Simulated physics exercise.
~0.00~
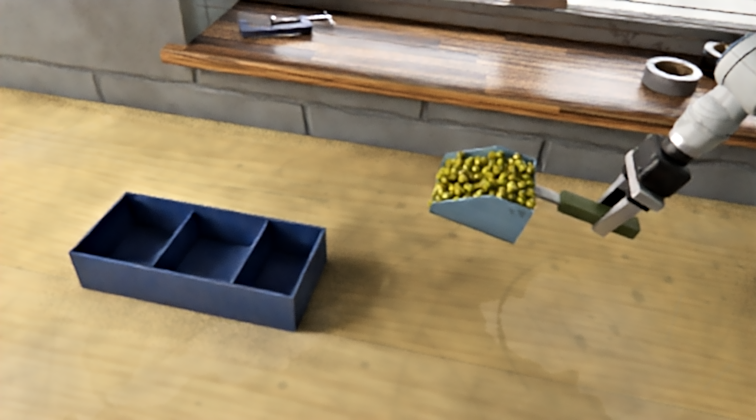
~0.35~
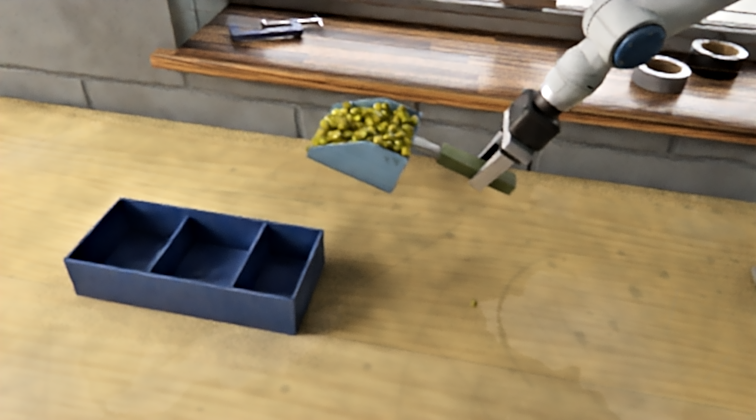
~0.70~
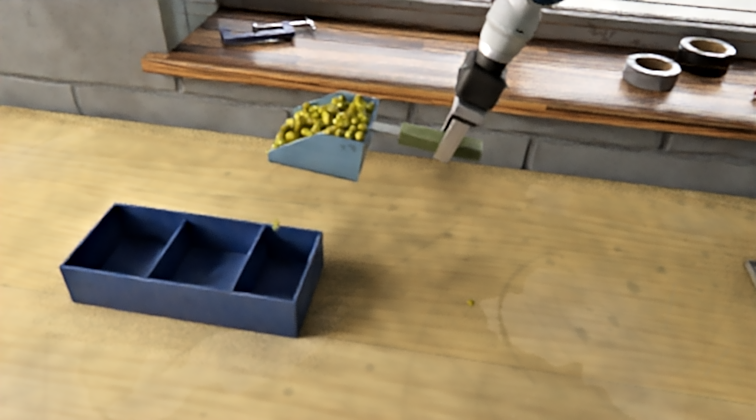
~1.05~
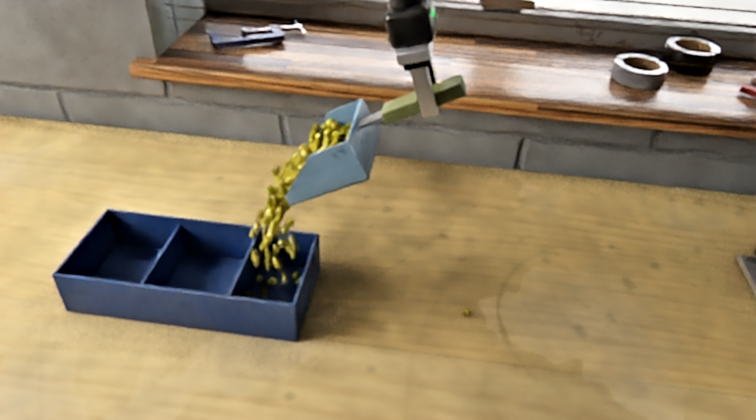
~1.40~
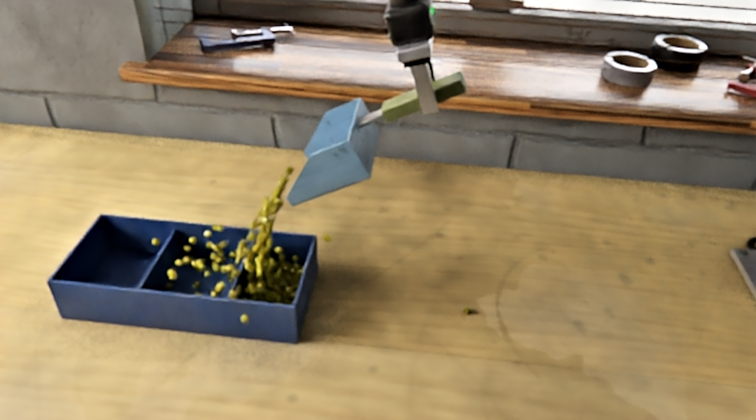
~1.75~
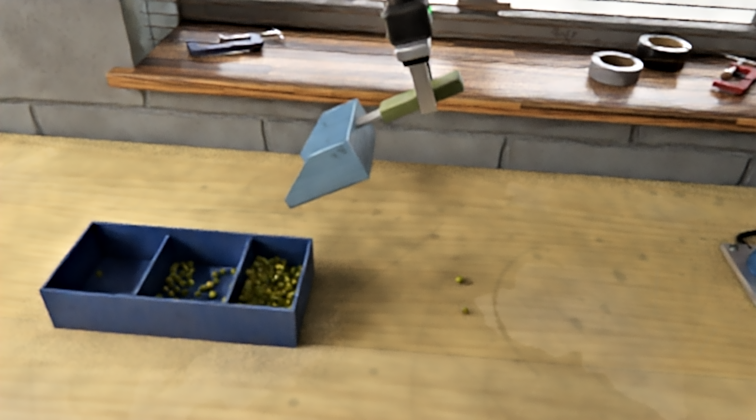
A robot arm moves a scoop left and tips yellow-green beads into a blue divided box, mostly its right compartment.
